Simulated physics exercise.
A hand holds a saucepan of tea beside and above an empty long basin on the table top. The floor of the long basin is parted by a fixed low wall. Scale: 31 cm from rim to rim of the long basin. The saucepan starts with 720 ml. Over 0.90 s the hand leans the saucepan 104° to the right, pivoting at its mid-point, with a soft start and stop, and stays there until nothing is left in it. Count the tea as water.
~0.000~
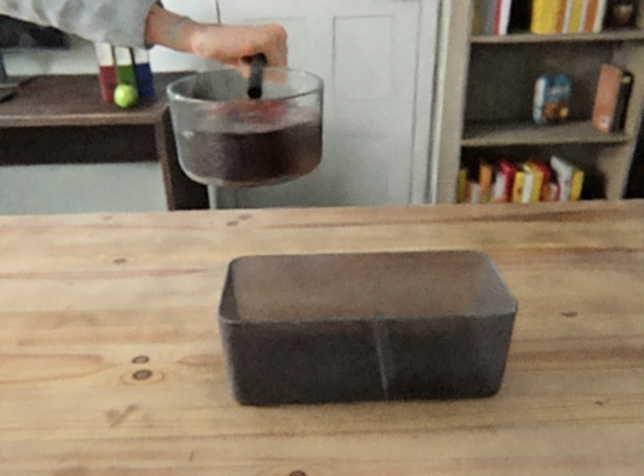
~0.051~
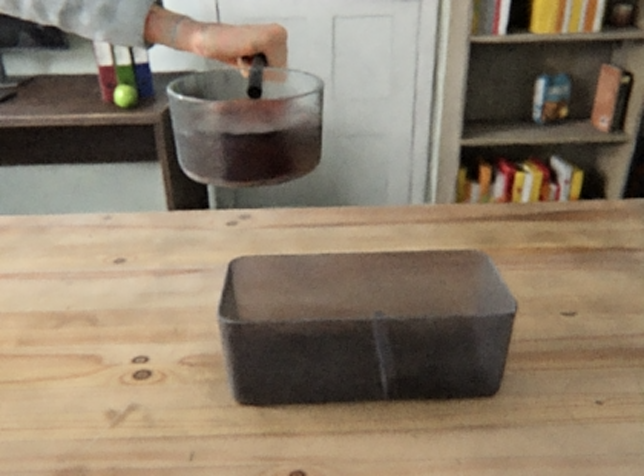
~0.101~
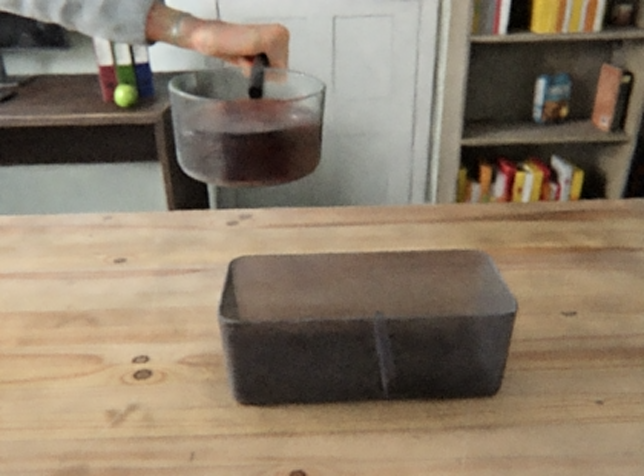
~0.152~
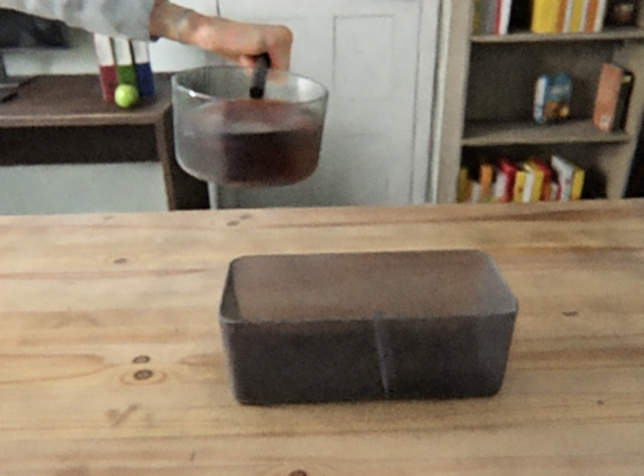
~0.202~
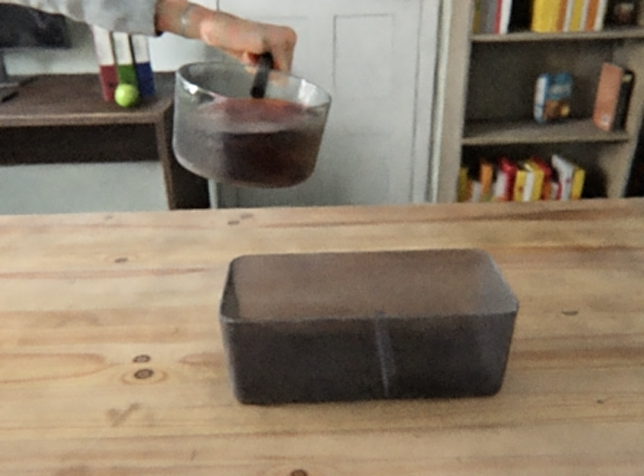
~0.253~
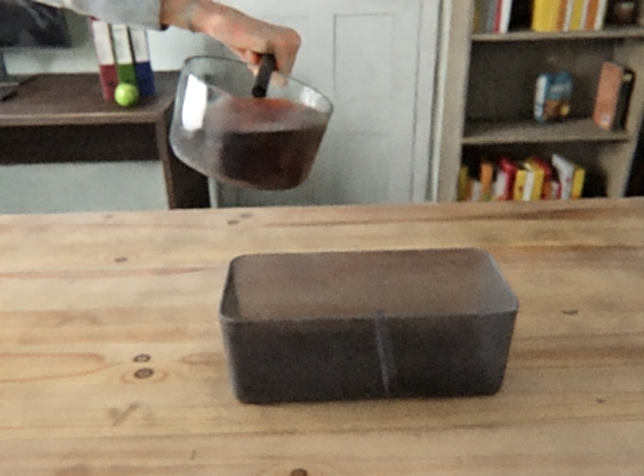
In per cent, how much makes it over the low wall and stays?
Roughly 45 per cent is past the wall.
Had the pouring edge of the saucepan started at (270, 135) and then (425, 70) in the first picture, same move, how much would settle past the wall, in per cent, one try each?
In turn about 20 and 60 per cent.
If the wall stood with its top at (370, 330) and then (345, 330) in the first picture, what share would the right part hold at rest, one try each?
First 60, then 90 per cent.
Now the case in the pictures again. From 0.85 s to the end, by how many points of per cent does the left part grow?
Some 28 per cent.
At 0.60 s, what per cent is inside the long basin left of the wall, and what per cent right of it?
Left about 4, right about 1.
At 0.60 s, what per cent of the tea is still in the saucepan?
Near 56 in a hundred.
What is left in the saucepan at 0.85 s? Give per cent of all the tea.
About 12 per cent.
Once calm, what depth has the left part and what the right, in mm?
Left about 18 mm, right about 20 mm.
By 0.60 s the tilt is 78° and 56 per cent is still to pour, 4 is left of the wall and 1 right of it.
By 0.85 s the tilt is 103° and 12 per cent is still to pour, 26 is left of the wall and 45 right of it.
By 1.11 s the tilt is 104° and 1 per cent is still to pour, 50 is left of the wall and 45 right of it.
By 1.40 s the tilt is 104° and 0 per cent is still to pour, 53 is left of the wall and 45 right of it.
At rest 54 per cent lies left of the wall, 45 right of it and 1 outside.
